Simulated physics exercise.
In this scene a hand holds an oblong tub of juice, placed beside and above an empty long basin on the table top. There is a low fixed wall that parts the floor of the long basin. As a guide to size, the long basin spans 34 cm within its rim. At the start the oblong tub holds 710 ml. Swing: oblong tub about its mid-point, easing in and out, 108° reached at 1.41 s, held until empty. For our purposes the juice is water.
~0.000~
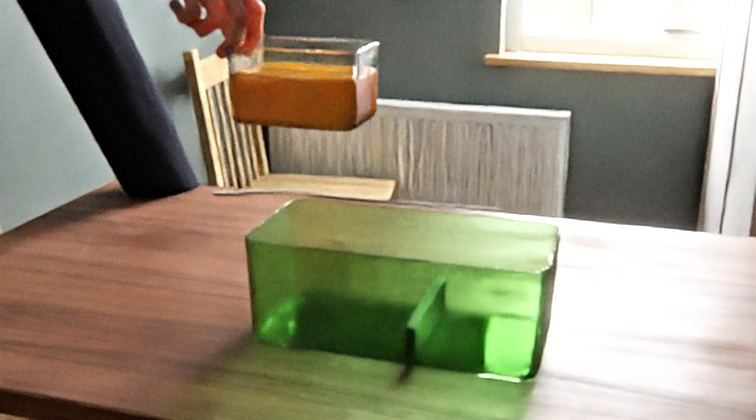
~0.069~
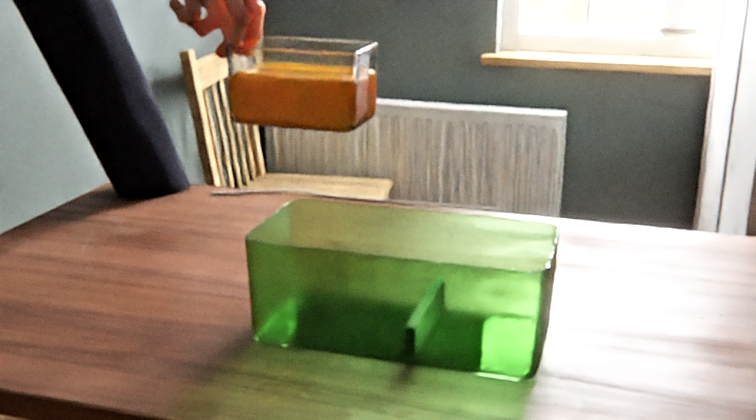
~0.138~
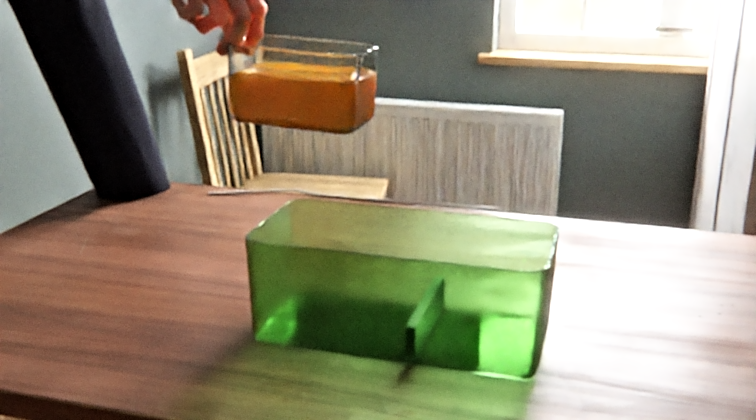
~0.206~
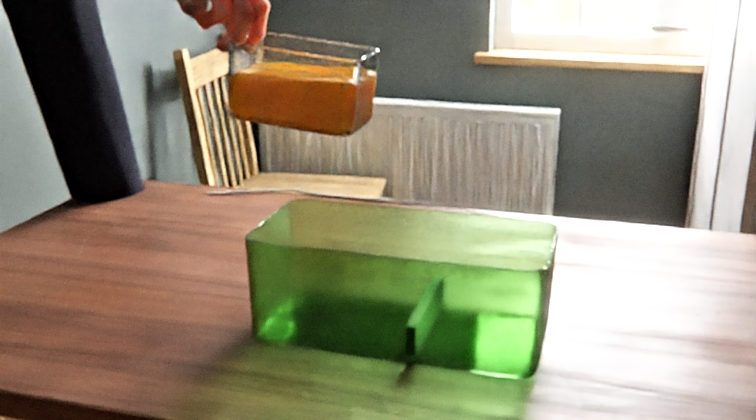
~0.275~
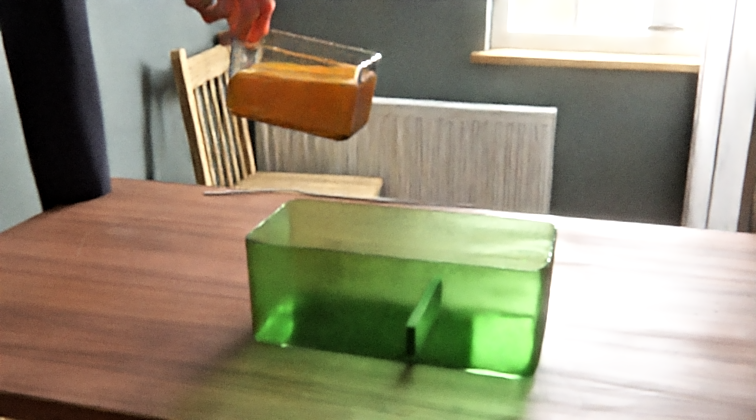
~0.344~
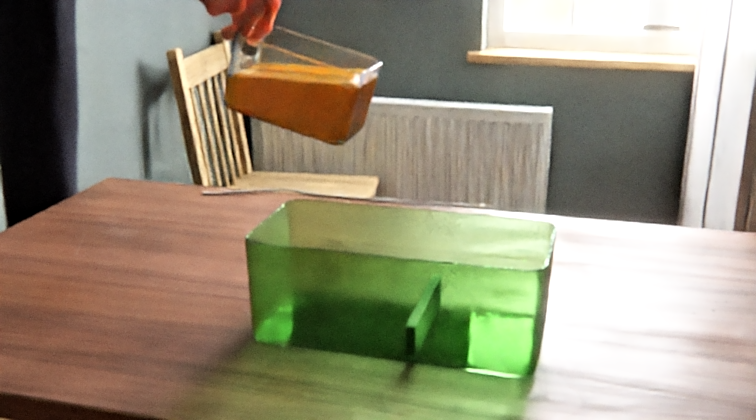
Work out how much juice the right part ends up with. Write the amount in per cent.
I would put it at 56 per cent.
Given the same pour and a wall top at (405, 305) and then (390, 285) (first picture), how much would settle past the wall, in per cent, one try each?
First try about 65 %, second try about 80 %.
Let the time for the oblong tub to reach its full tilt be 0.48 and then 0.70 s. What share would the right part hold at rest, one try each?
Try 1: Approx. 20 %; try 2: Approx. 35 %.
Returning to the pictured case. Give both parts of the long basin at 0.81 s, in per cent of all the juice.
Around 3 on the left side and 8 on the right side.
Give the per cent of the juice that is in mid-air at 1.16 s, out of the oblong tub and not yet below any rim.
Roughly 10 %.
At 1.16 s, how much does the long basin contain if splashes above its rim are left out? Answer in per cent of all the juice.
Near 76 in a hundred.
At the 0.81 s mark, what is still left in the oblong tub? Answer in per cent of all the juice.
I reckon about 56 in a hundred is still held.
Then, 0.81 s in, the tilt is 67° and 57 per cent is still to pour, 3 is left of the wall and 8 right of it.
Then, 1.16 s in, the tilt is 100° and 13 per cent is still to pour, 22 is left of the wall and 55 right of it.
Then, 1.52 s in, the tilt is 108° and 0 per cent is still to pour, 42 is left of the wall and 55 right of it.
Then, 1.91 s in, the tilt is 108° and 0 per cent is still to pour, 44 is left of the wall and 56 right of it.
Finally, 44 per cent lies left of the wall, 56 right of it and 0 outside.
